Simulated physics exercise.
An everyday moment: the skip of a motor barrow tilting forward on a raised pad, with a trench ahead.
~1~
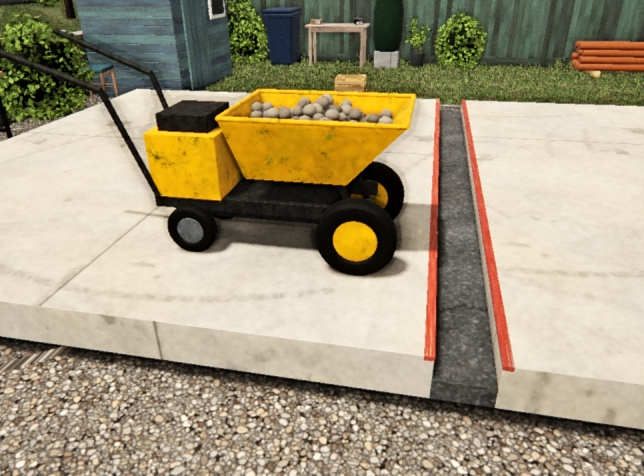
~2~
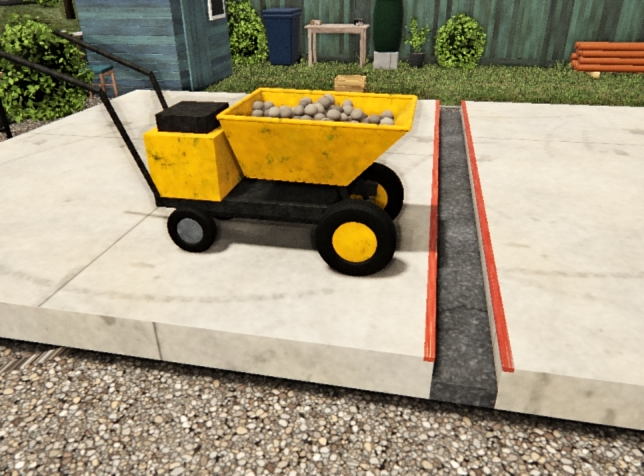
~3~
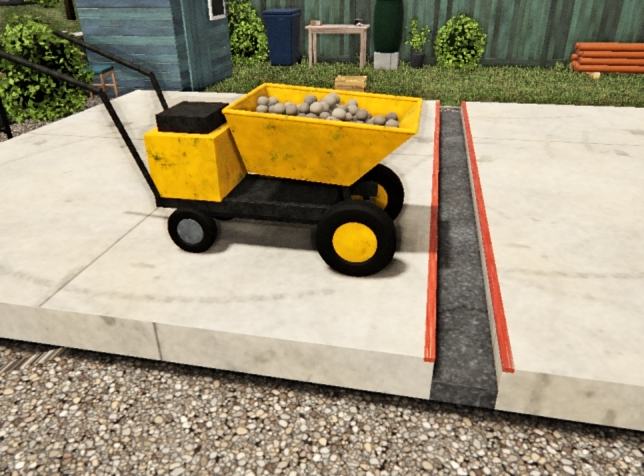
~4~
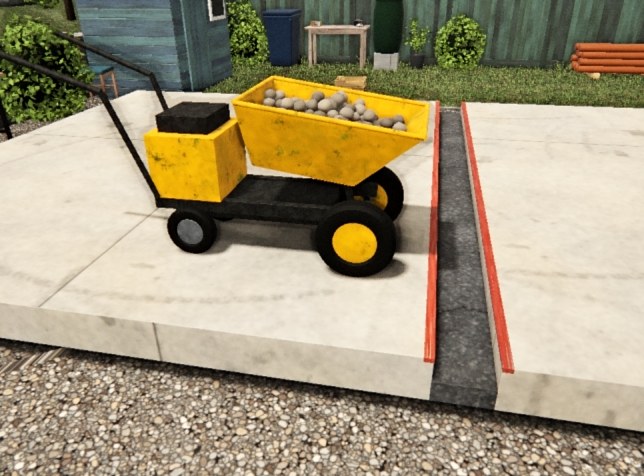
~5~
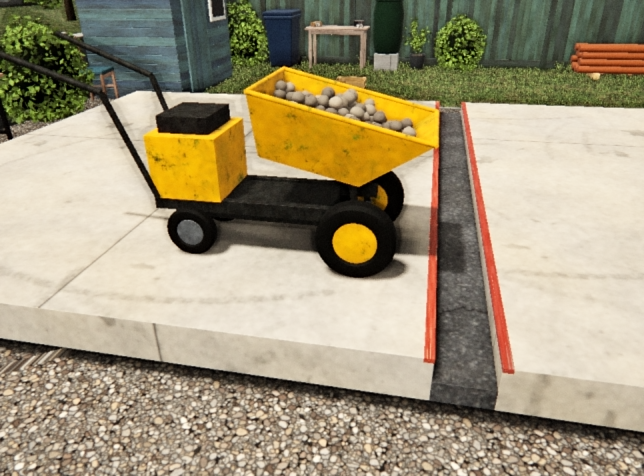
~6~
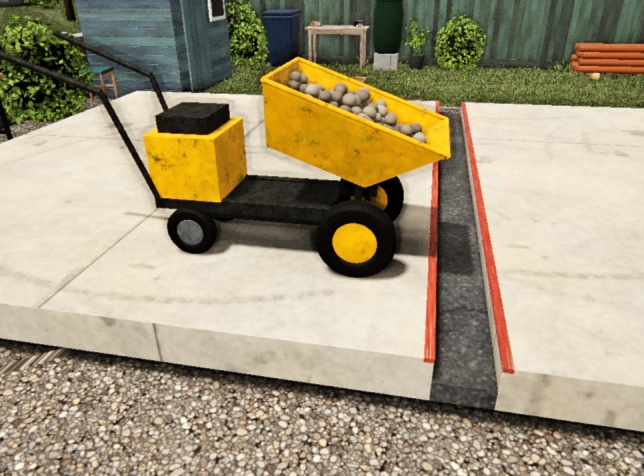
A yellow motor barrow loaded with grey pebbles stood still on a concrete pad beside a narrow trench, and then its skip slowly tilted forward to the right, its back end rising.
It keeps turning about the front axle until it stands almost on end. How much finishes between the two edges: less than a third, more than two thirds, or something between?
In the trench: Less than a third.
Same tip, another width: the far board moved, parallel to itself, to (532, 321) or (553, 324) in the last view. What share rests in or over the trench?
Near 50 % and 70 %.
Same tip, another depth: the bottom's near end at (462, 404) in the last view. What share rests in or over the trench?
Some 10 per cent.
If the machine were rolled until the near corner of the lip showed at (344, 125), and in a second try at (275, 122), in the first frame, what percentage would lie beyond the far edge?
First some 10, then 0 per cent.
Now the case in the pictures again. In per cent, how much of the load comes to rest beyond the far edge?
Roughly 70 in a hundred.
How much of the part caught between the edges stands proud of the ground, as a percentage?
Roughly 15 in a hundred.
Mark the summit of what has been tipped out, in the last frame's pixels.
Around (520, 233).
Just after the last frame, skip tipped steeply; every one in the skip.
A moment on, skip tipped right over; roughly two thirds in the skip; just a few in or heaped over the trench; roughly a third beyond it; just a few falling.
Further on, skip tipped right over; roughly a quarter in the skip; about a tenth in or heaped over the trench; roughly two thirds beyond it.
When it is over, skip tipped right over; roughly a quarter in the skip; about a tenth in or heaped over the trench; roughly two thirds beyond it.
